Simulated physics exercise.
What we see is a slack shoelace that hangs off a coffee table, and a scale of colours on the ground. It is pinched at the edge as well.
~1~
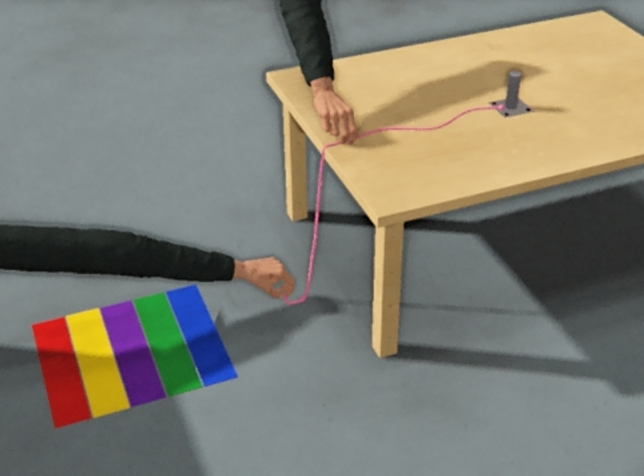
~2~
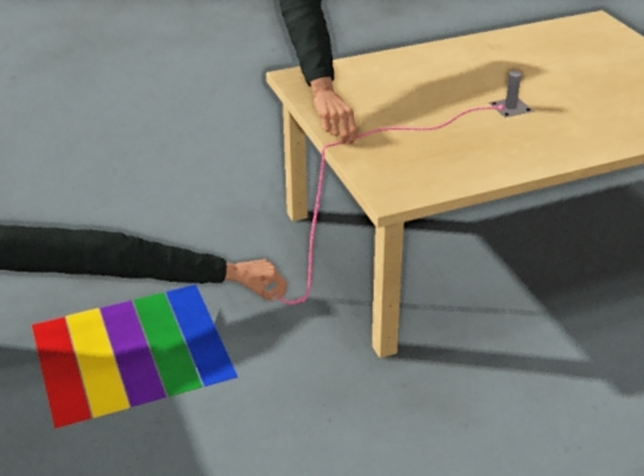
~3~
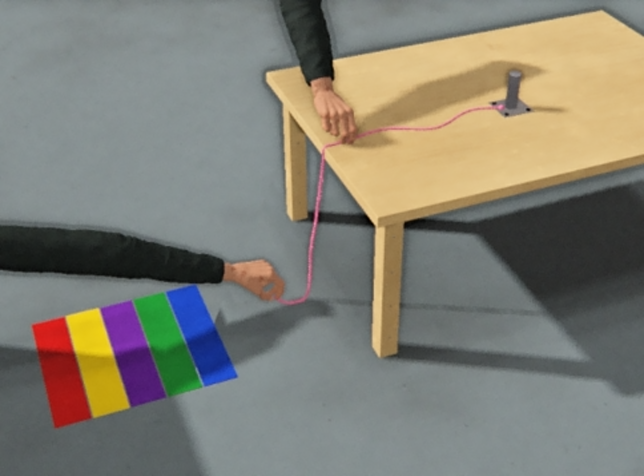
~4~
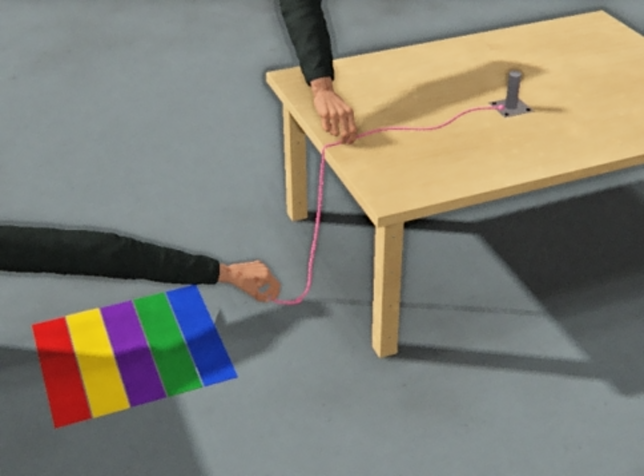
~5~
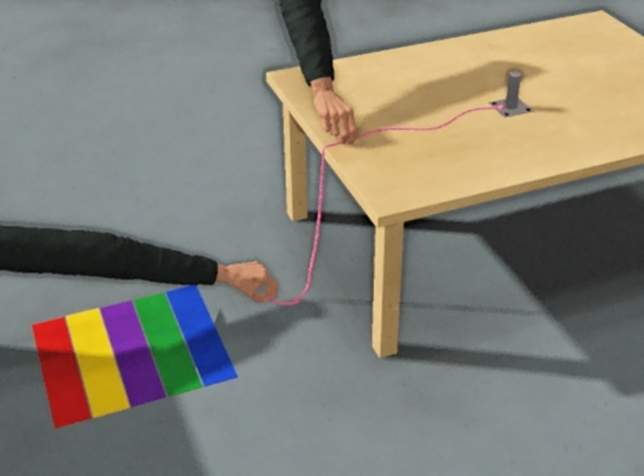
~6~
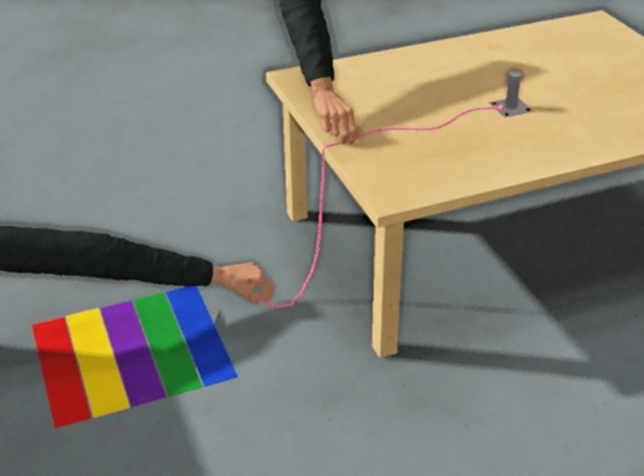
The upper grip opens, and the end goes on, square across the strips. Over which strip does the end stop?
It halts on the green strip.
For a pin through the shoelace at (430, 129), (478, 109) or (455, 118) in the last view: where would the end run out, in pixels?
The places are (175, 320), (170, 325) and (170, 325).
Soon after, end near (234, 307); short of the strips.
Then, end near (193, 318); over blue.
At full stretch, end near (168, 324); over green. Over green.
